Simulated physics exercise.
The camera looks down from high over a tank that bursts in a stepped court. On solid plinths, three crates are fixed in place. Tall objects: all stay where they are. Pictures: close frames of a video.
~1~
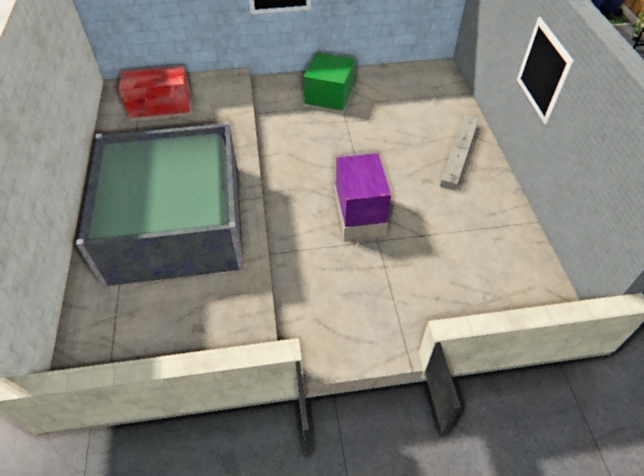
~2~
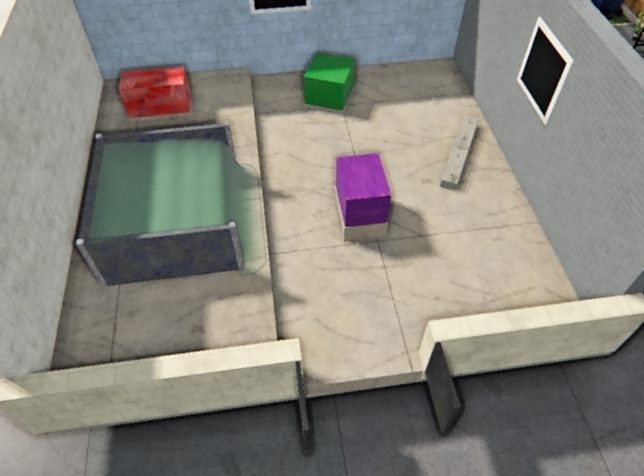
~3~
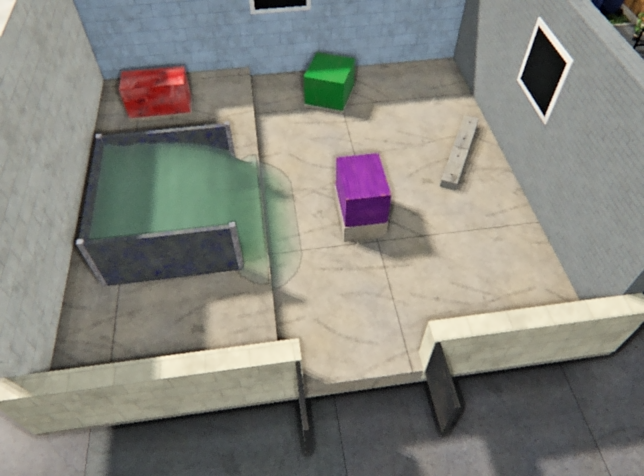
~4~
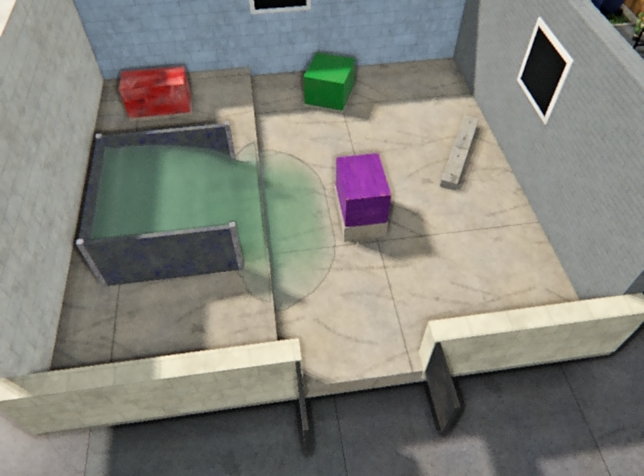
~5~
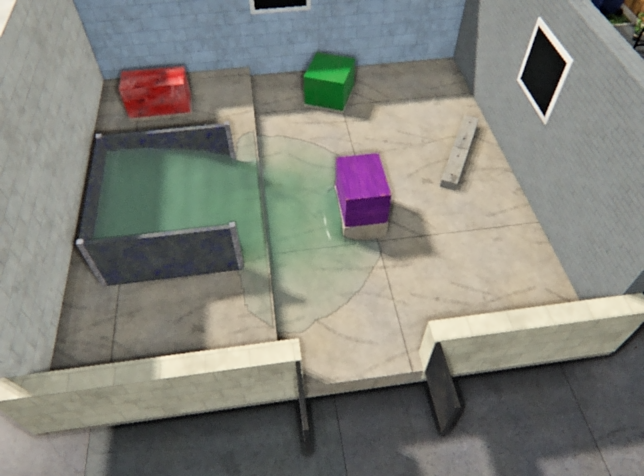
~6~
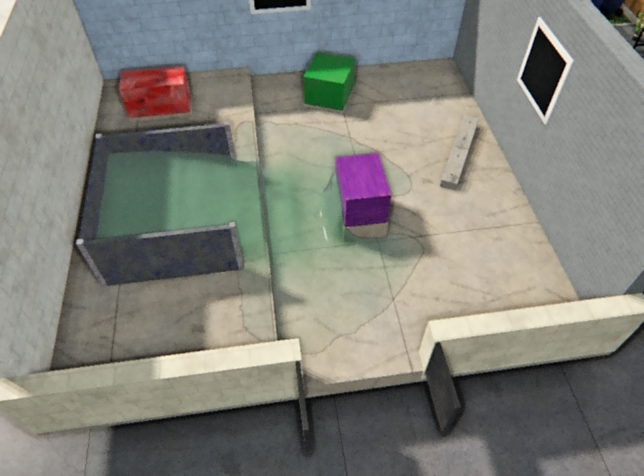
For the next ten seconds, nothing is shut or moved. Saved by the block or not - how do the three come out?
In order: The red crate comes through untouched; the green crate comes through with water on it; the purple crate comes through with water on it.
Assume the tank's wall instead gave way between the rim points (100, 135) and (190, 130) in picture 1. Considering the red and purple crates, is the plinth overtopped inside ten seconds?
My take: The red one gets flooded, while the purple one stays clear.
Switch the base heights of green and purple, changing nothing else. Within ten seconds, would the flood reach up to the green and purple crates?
Taking them in turn, the green crate stays unflooded and the purple crate gets reached.
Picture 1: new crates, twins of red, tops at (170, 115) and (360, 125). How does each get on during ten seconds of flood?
Crate by crate: Is not reached; gets flooded.
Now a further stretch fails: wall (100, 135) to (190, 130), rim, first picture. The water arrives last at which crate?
Last in line is the purple-painted one.
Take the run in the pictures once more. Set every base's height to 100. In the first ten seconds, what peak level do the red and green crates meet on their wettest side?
About 10 percent and about 460 percent.
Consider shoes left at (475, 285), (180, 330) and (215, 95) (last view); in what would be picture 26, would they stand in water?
First spot swamped, second spot clear, third spot clear.
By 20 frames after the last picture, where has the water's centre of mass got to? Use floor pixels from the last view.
It is around (370, 173).
A moment on, water covers 40 % of the floor; the red crate not reached, the green crate water round its plinth, the purple crate water round its plinth.
Next, water covers 50 % of the floor; the red crate not reached, the green crate water round its plinth, the purple crate water round its plinth.
Then, water covers 60 % of the floor; the red crate not reached, the green crate water round its plinth, the purple crate water round its plinth.
Later, water covers 65 % of the floor; the red crate not reached, the green crate water round its plinth, the purple crate water round its plinth.
In the end, water covers 65 % of the floor; the red crate stayed above the water, the green crate was topped, the purple crate was topped.
